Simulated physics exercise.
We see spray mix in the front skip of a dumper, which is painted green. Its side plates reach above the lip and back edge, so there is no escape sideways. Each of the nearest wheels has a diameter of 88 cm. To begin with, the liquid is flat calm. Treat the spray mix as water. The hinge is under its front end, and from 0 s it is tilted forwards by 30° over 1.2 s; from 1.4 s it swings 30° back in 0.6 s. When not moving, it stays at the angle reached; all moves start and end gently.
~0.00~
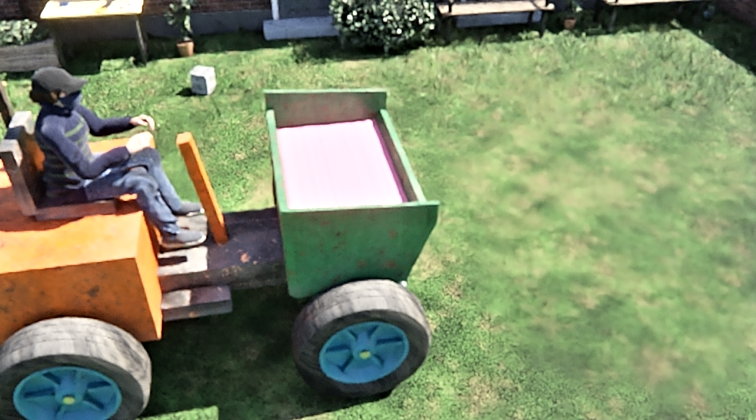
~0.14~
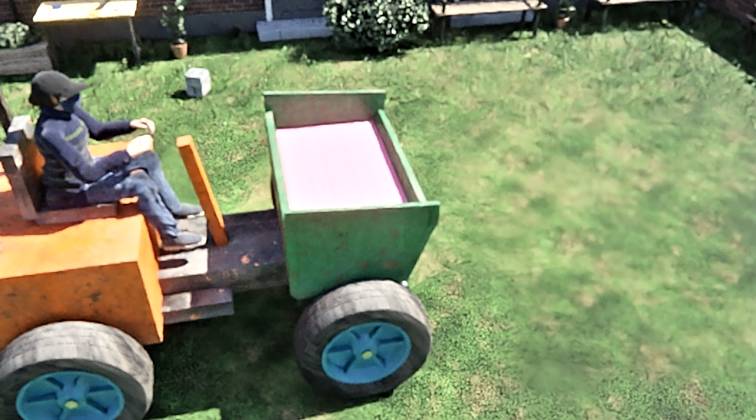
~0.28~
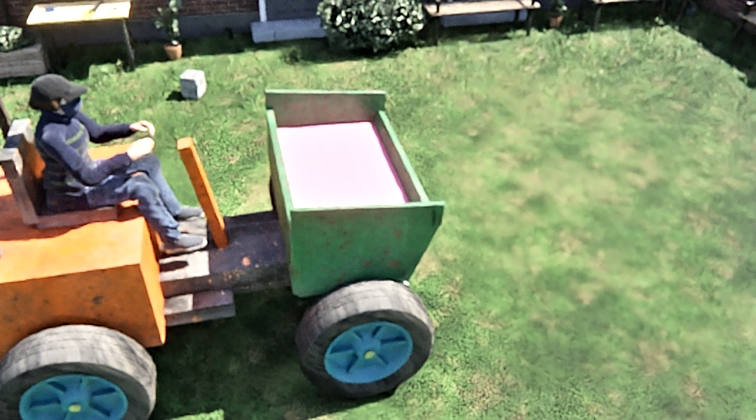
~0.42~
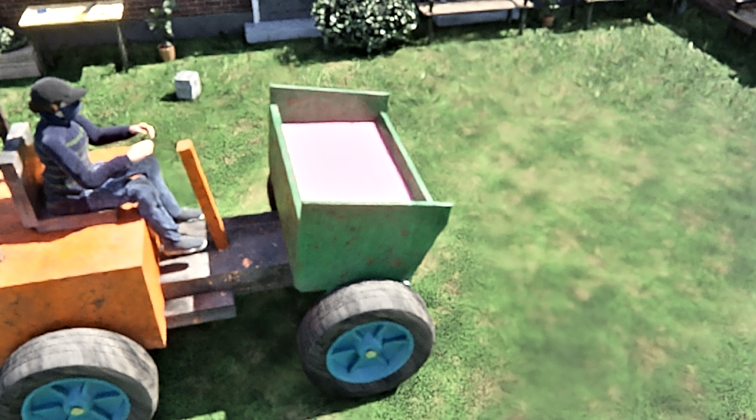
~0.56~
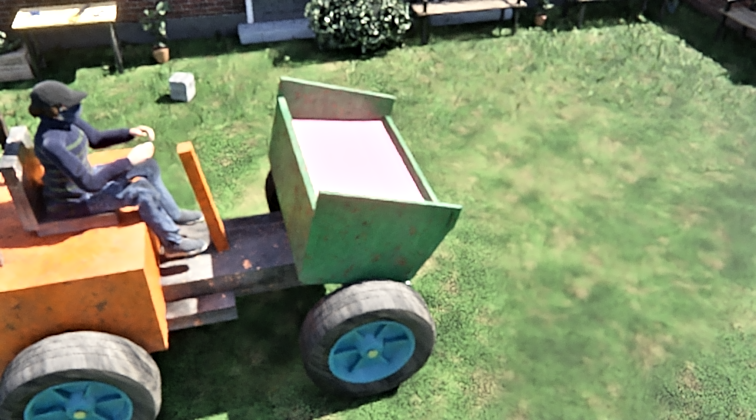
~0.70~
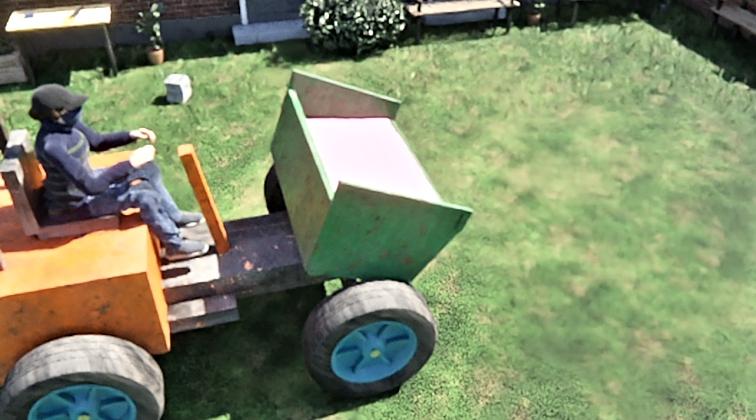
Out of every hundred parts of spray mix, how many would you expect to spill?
About 40 in every hundred.
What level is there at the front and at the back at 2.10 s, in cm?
About 16 cm in front, about 42 cm behind.
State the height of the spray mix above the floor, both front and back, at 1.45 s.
Roughly 38 cm in front and 2 cm behind.
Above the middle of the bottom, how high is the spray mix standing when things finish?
About 24 cm.
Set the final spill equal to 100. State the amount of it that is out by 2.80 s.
I'd say some 100 percent by then.
Then, 1.45 s in, the skip is at 30° forwards, the surface stands 3 cm at the back and 38 cm at the front; 29 per cent is out, over the front.
Then, 2.10 s in, the surface stands 43 cm at the back and 17 cm at the front; 38 per cent is out, over the front.
Then, 2.80 s in, the surface stands 15 cm at the back and 29 cm at the front; 39 per cent is out, over the front.
Then, 4.89 s in, 40 per cent is out, over the front, 135 of 339 litres.
